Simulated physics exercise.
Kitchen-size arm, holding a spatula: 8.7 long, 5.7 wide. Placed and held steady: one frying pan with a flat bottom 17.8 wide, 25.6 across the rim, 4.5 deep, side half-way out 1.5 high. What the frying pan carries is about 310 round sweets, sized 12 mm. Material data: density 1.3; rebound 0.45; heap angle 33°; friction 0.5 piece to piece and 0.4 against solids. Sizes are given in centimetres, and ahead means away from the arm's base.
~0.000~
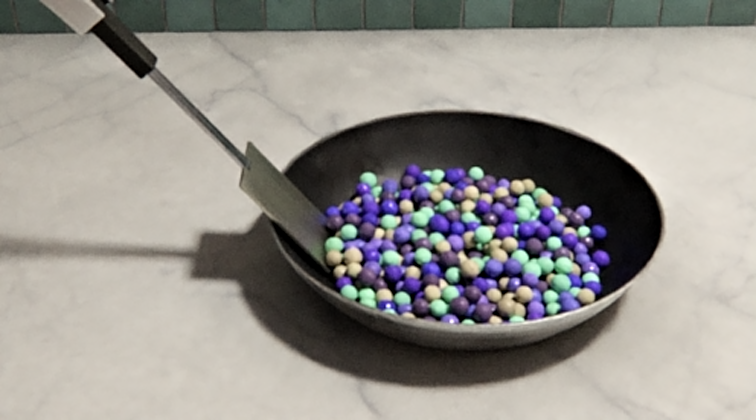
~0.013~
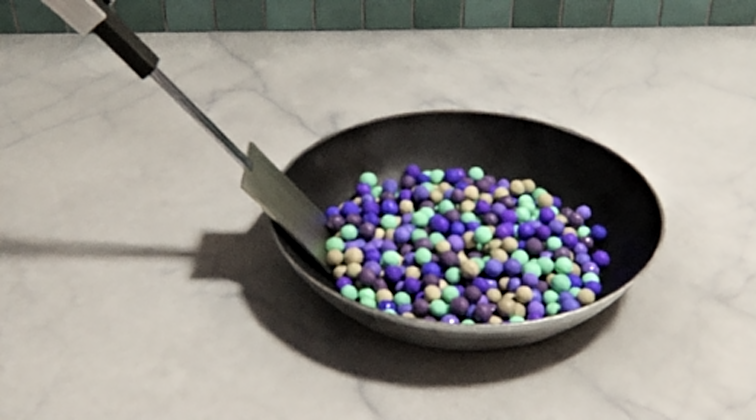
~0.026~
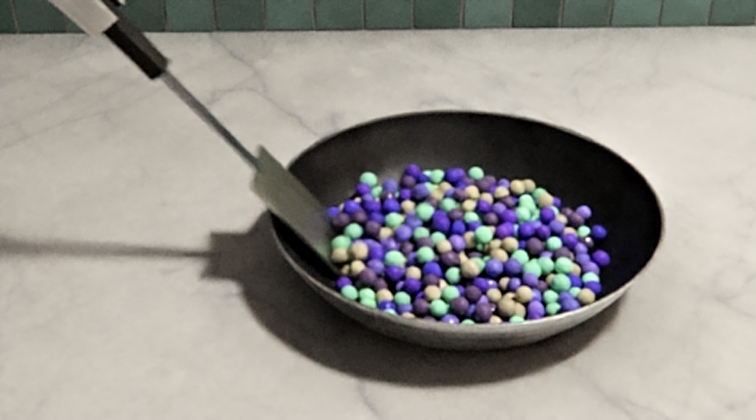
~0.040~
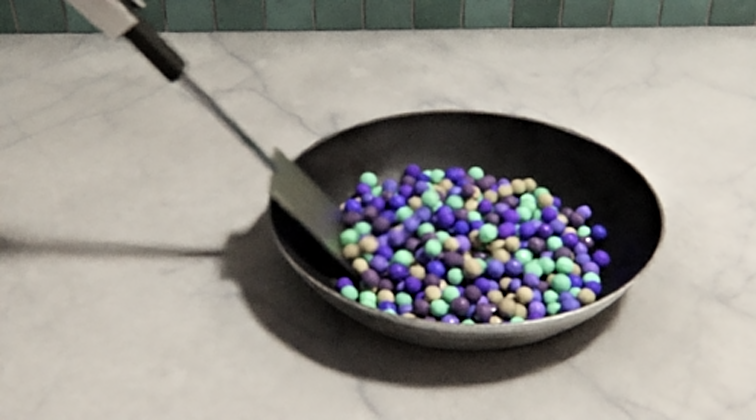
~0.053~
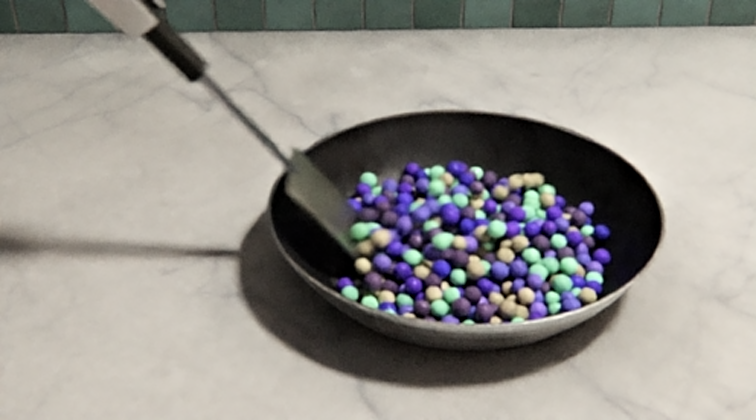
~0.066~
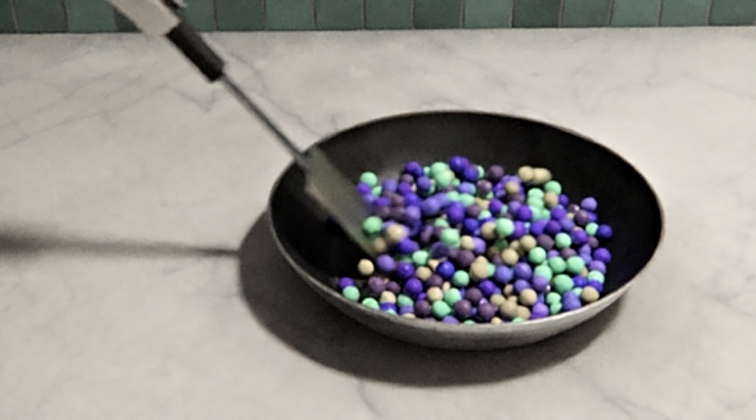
A spatula slides right into a black frying pan, pushing some colourful round sweets along.
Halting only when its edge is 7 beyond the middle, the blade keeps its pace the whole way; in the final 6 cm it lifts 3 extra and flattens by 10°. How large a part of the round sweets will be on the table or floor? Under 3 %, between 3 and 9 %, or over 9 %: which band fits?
The band that fits is between 3 and 9 %.
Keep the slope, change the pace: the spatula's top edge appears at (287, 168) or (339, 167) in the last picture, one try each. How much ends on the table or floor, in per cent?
I'd estimate some 0 and 10 in a hundred.
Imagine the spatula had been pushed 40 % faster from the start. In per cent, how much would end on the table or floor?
In that case, around 15 per cent would end on the table or floor.
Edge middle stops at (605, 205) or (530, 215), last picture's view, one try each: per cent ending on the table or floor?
I'd say some 15 per cent, then some 0 per cent.
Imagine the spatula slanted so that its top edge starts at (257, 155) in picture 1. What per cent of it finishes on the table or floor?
Near 5 in a hundred.
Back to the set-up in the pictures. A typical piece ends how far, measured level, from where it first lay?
Level distance of roughly 2 cm.
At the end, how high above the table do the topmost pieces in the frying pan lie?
About 5.0 cm above the table.
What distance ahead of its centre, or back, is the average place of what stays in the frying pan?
Ahead of centre, near 3.5 centimetres.
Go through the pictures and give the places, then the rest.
In the first picture, spatula top edge at (244, 163), sloping 52°; upper third of the load around (452, 229), from x 335 to 600, top at y 175; 308 in the frying pan.
In the second picture, spatula top edge at (246, 163), sloping 52°; upper third of the load around (452, 229), from x 335 to 600, top at y 175.
In the third picture, spatula top edge at (255, 165), sloping 52°; upper third of the load around (449, 228), from x 335 to 600, top at y 175.
In the fourth picture, spatula top edge at (272, 167), sloping 52°; upper third of the load around (444, 230), from x 335 to 600, top at y 175.
In the fifth picture, spatula top edge at (291, 168), sloping 52°; upper third of the load around (451, 226), from x 335 to 600, top at y 170.
In the sixth picture, spatula top edge at (310, 167), sloping 52°; upper third of the load around (461, 225), from x 335 to 605, top at y 165; 308 in the frying pan.
By 0.11 s, sloping 52°, highest piece 5 above the table; 308 in the frying pan.
By 0.15 s, sloping 48°, highest piece 5 above the table; 308 in the frying pan.
By 0.37 s, sloping 42°, highest piece 5 above the table; 292 in the frying pan, 15 on the table or floor, 1 on the blade or in flight.
By 1.42 s, sloping 42°, highest piece 5 above the table; 292 in the frying pan, 16 on the table or floor.
Final count, 292 in the frying pan, 16 on the table or floor. That is 5 % on the table or floor.
